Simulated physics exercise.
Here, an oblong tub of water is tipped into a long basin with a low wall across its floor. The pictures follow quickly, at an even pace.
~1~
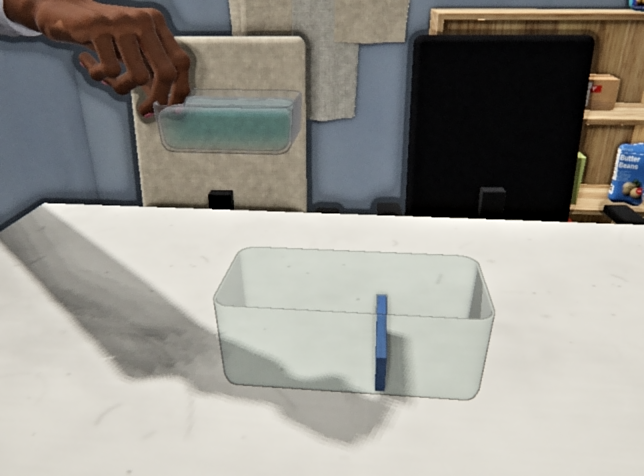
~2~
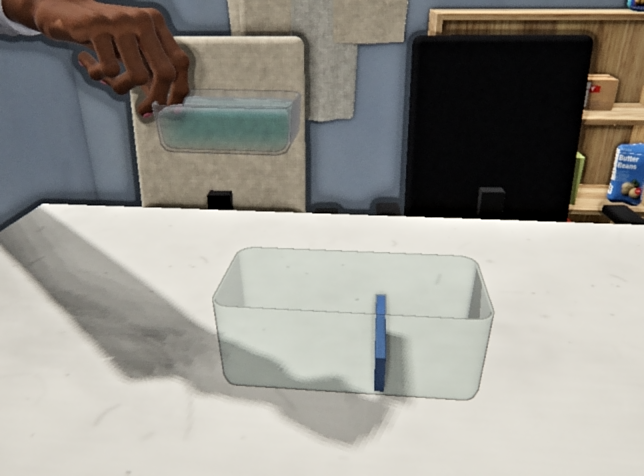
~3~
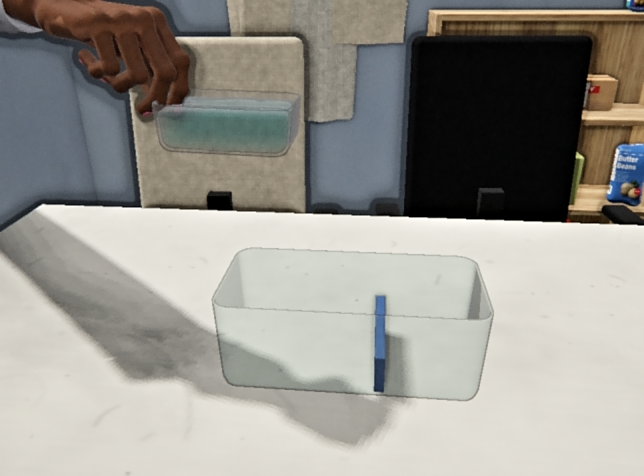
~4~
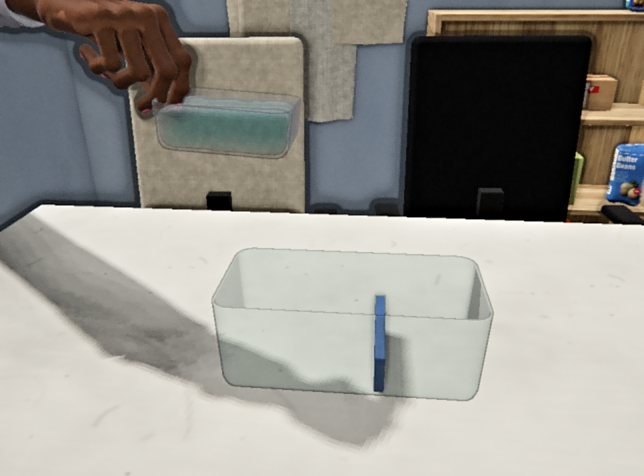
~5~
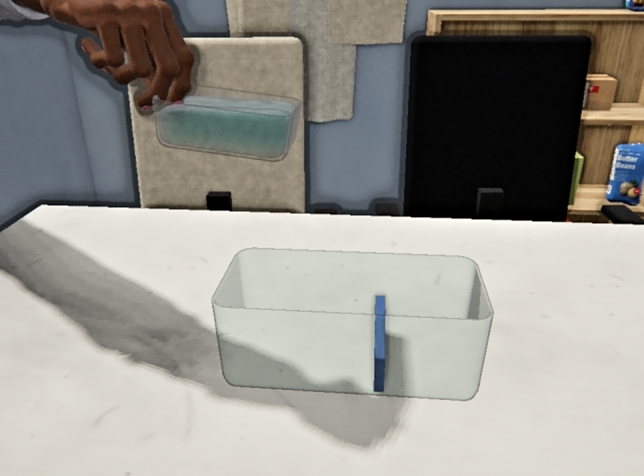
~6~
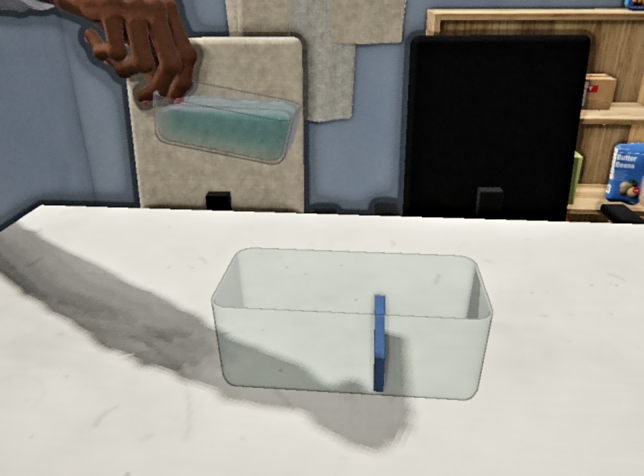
At the start, a hand holds a clear oblong tub of bluish-green water level above and behind a long, empty basin with a low blue wall across its floor. The hand then slowly tilts the tub slightly, lowering its right end, while the basin stays still on the white table.
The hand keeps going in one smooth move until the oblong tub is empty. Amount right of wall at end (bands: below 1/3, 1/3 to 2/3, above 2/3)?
Fails to reach a third.
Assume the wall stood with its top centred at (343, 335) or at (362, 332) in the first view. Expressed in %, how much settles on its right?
Note: Roughly 70 % in case one, 55 % in case two.
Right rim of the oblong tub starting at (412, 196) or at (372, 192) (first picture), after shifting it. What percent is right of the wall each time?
The first gives 90 %, the second 80 %.
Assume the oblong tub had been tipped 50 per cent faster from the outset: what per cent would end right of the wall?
Some 15 per cent.
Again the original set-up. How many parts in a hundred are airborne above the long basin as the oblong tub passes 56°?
Share in flight: Approx. 45 %.
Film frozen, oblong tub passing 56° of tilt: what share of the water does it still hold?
It still holds close to 30 per cent at that lean.
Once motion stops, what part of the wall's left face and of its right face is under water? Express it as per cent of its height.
I'd say about 30 for the left and about 10 for the right.
A moment on, the tilt is 56° and 31 per cent is still to pour, 26 is left of the wall and 1 right of it.
Next, the tilt is 86° and 7 per cent is still to pour, 71 is left of the wall and 14 right of it.
Then the tilt is 95° and 1 per cent is still to pour, 81 is left of the wall and 15 right of it.
Later the tilt is 95° and 0 per cent is still to pour, 83 is left of the wall and 15 right of it.
At rest 83 per cent lies left of the wall, 15 right of it and 2 outside.
